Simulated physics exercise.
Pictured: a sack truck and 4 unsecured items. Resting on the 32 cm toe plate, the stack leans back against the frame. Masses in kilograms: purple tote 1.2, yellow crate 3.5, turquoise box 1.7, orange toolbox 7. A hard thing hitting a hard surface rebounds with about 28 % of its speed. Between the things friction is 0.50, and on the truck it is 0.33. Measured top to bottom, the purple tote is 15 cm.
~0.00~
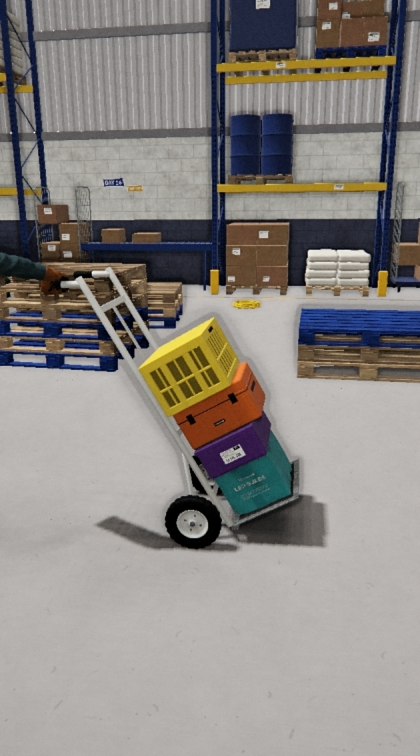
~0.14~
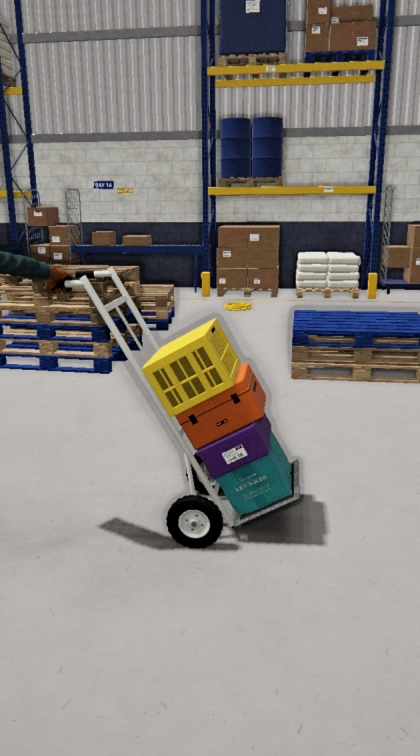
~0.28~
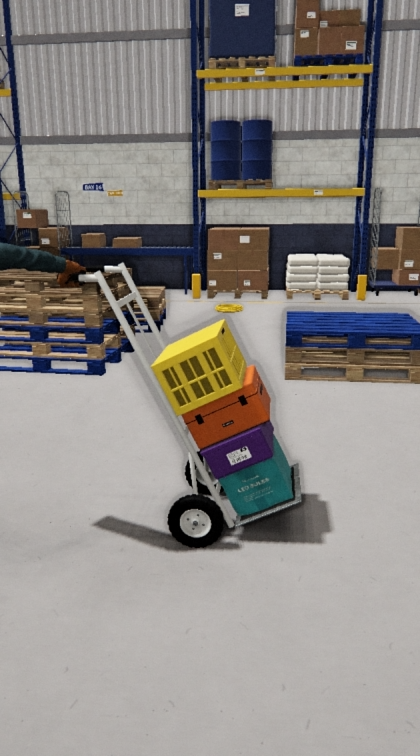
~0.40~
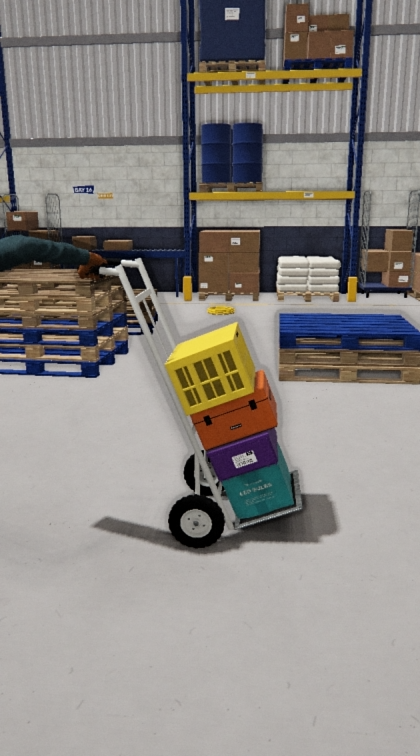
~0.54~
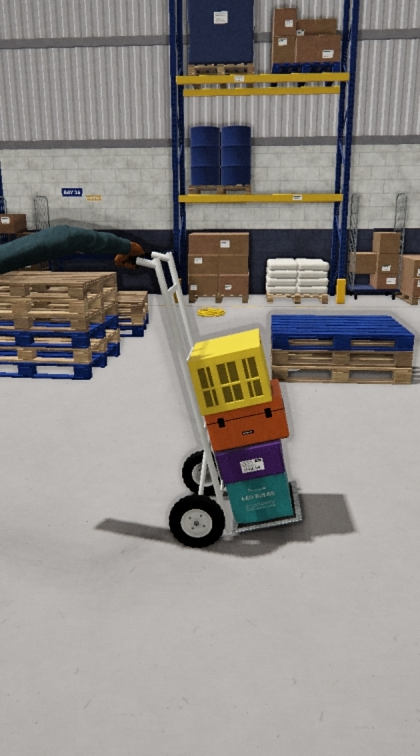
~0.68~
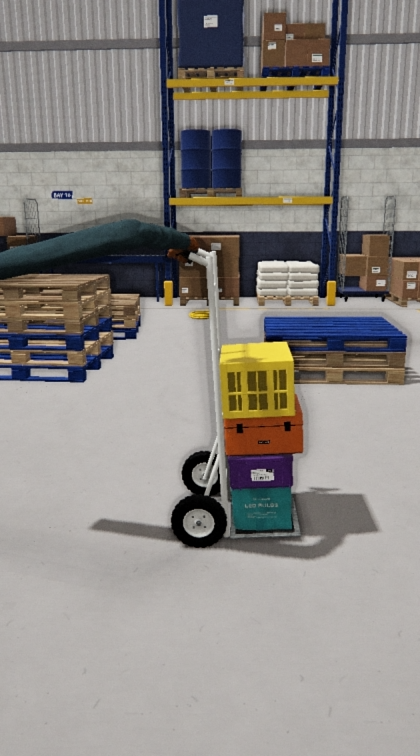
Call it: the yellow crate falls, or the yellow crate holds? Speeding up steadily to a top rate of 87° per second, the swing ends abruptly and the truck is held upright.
It holds.
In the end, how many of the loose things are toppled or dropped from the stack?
That makes 0.
After 0.88 s, truck upright; yellow crate 6° off its base near (279, 380); orange toolbox 6° off its base; purple tote 5° off its base.
After 1.28 s, truck upright; yellow crate moved 3 cm near (270, 381); orange toolbox moved 2 cm.
In the end (1.7 s), all 4 under 10 cm from the start. At the end, from the last picture's camera, yellow crate near (264, 382).
